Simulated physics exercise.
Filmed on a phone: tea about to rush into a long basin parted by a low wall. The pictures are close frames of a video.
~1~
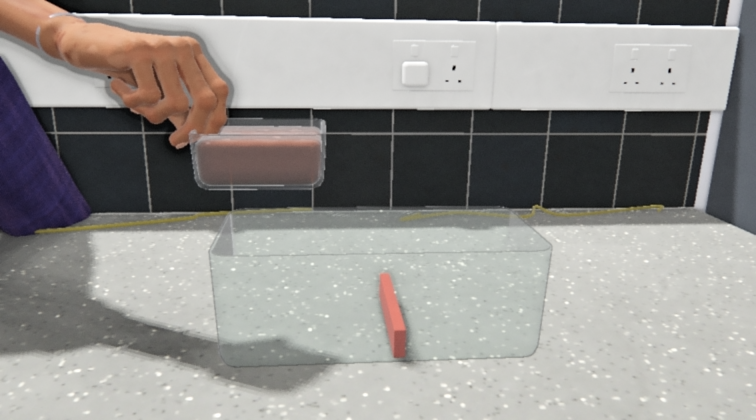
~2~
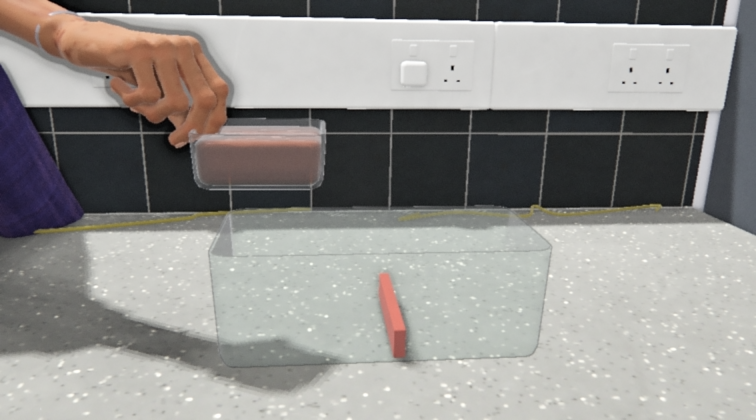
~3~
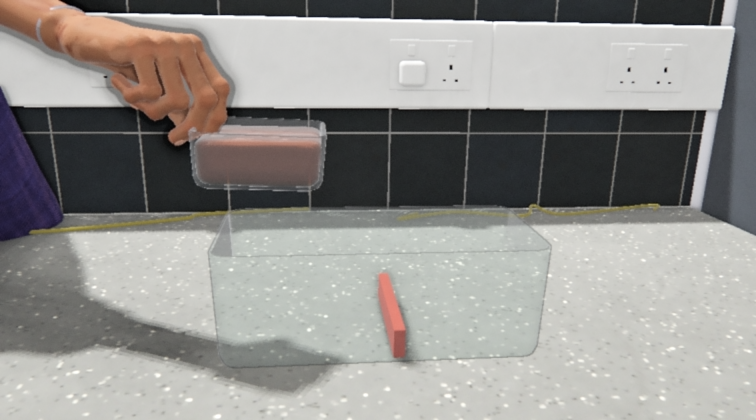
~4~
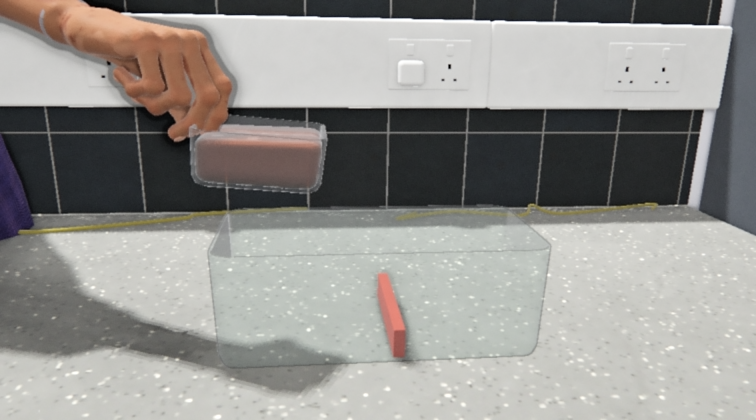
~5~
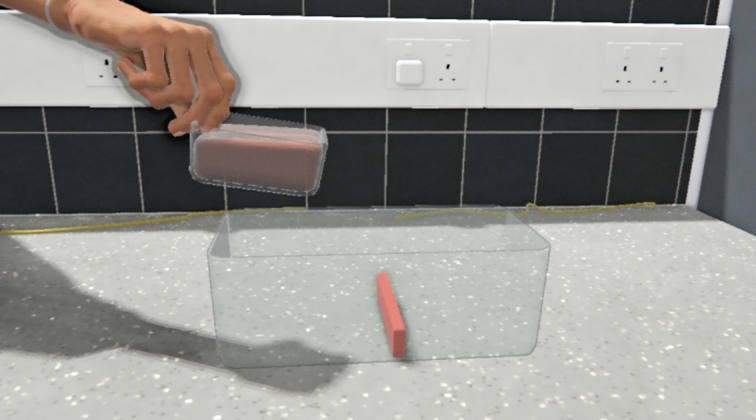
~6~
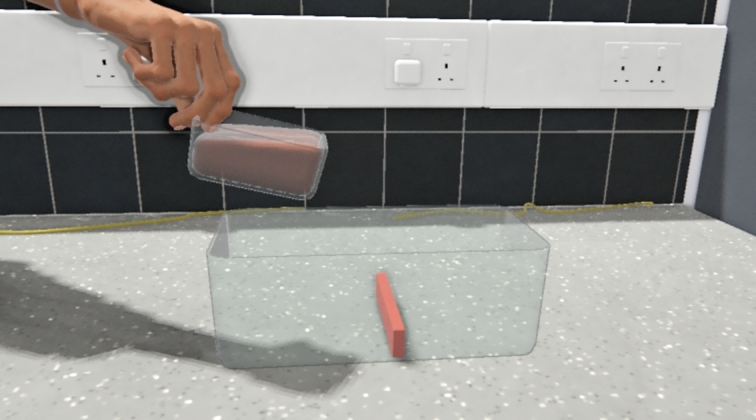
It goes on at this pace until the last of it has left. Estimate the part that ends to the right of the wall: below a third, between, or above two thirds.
In the end not even a third is right of the wall.
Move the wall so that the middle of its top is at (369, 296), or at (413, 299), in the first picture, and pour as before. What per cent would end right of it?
Near 60 % and 10 %.
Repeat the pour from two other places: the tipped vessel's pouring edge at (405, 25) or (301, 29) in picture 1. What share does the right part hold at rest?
The first gives 75 %, the second 25 %.
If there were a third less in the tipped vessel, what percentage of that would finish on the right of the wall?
Some 5 per cent.
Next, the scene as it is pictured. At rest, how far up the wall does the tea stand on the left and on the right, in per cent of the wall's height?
Some 50 per cent left and 20 right.
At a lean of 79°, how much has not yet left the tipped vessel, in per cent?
Some 20 per cent.
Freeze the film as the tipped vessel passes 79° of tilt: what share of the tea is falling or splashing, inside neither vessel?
Near 30 %.
A moment on, the tilt is 79° and 22 per cent is still to pour, 39 is left of the wall and 9 right of it.
Next, the tilt is 114° and 1 per cent is still to pour, 75 is left of the wall and 20 right of it.
Then the tilt is 117° and 0 per cent is still to pour, 77 is left of the wall and 20 right of it.
Later the tilt is 117° and 0 per cent is still to pour, 77 is left of the wall and 20 right of it.
In the end 77 per cent lies left of the wall, 20 right of it and 3 outside.
